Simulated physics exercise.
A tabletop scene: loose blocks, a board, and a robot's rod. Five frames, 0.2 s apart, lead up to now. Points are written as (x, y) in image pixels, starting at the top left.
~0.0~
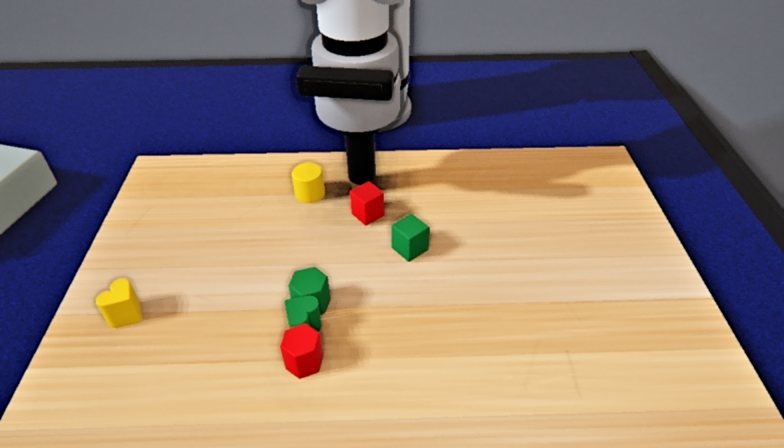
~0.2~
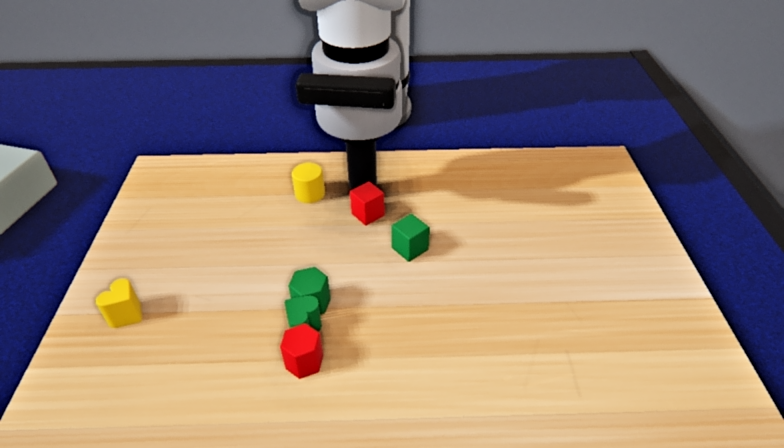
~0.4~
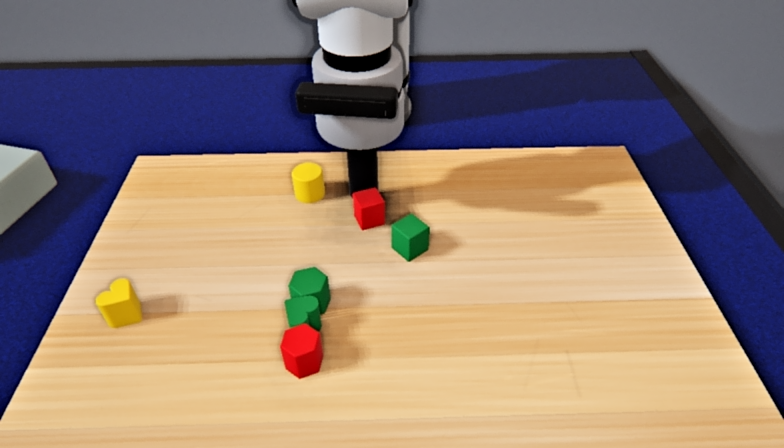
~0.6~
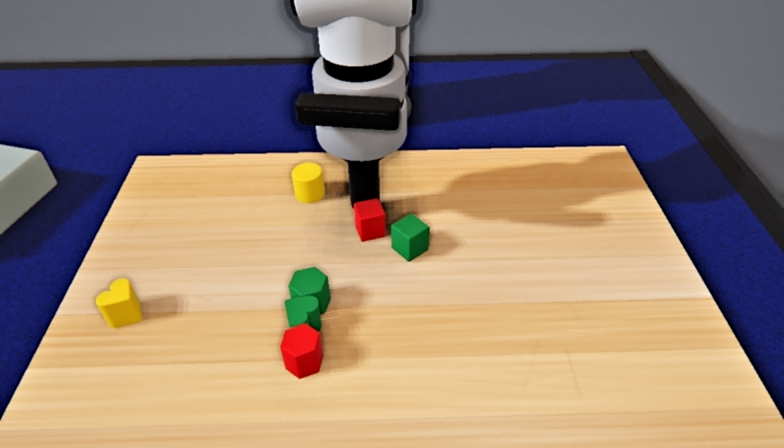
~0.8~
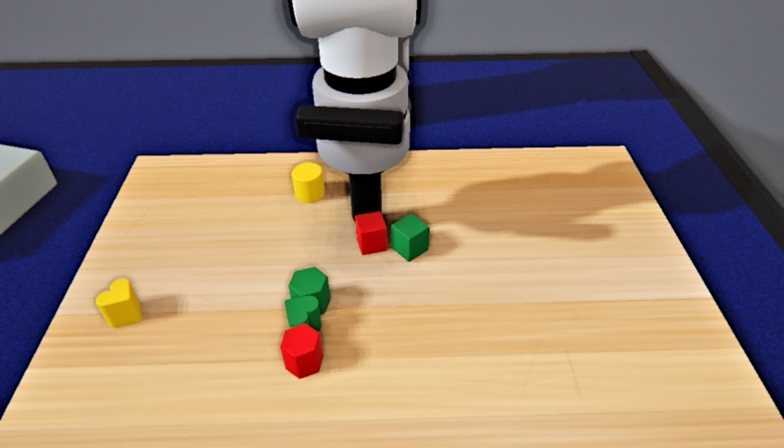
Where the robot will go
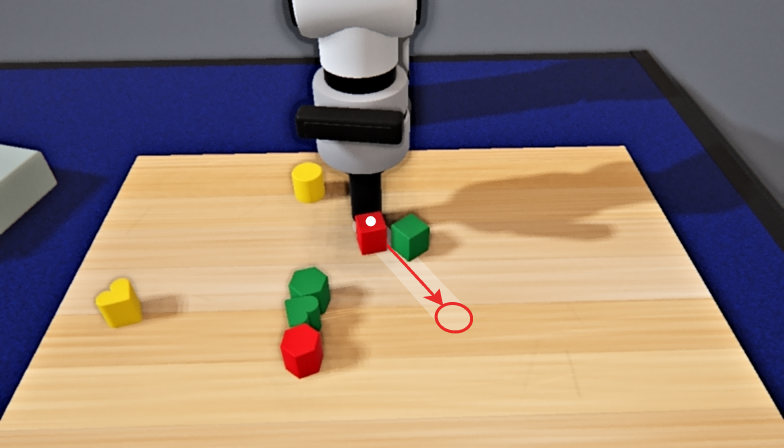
The clip opens on a wooden table with red, green and yellow blocks, a robot's dark rod standing just behind a red cube near the far edge. The rod moves forward slightly and pushes the red cube a short way toward the viewer, until it sits close beside the green cube on its right.
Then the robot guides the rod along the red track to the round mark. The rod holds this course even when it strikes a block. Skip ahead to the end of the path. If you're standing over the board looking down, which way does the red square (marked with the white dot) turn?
It ends up turned clockwise.
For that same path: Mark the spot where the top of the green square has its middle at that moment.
My estimate: (437, 234).
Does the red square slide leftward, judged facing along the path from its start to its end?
Answer: No.
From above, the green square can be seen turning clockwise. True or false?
The statement is false.
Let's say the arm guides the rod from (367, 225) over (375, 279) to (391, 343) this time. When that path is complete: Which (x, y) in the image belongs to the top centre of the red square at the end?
Its top face will be centred at roughly (392, 351).
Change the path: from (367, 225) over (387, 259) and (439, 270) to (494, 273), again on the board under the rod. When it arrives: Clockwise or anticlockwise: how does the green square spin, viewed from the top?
It rotates counterclockwise.
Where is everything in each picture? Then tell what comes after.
The first frame shows tip of the rod at (362, 178), middles of tops, yellow circular block at (307, 171), red square at (367, 191), green square at (411, 225).
The second frame shows rod at (363, 185), nothing pushed.
The third frame shows rod at (364, 194), red square at (368, 197).
The fourth frame shows rod at (365, 205), red square at (369, 208).
The fifth frame shows rod at (367, 217), yellow circular block at (307, 171), red square at (371, 221), green square at (411, 225).
The line goes from (367, 225) to (454, 317); the dot is on the red square.
The first path, step by step. One third of the way, rod at (394, 244); red square at (379, 248), turned 50° clockwise; green square at (425, 231), turned 45° anticlockwise.
Two thirds of the way, rod at (423, 275); red square at (378, 253), turned 70° clockwise; green square at (437, 234), turned 80° anticlockwise.
At the end, rod at (455, 309); yellow circular block unmoved; red square at (378, 253), turned 70° clockwise; green square at (437, 234), turned 80° anticlockwise.
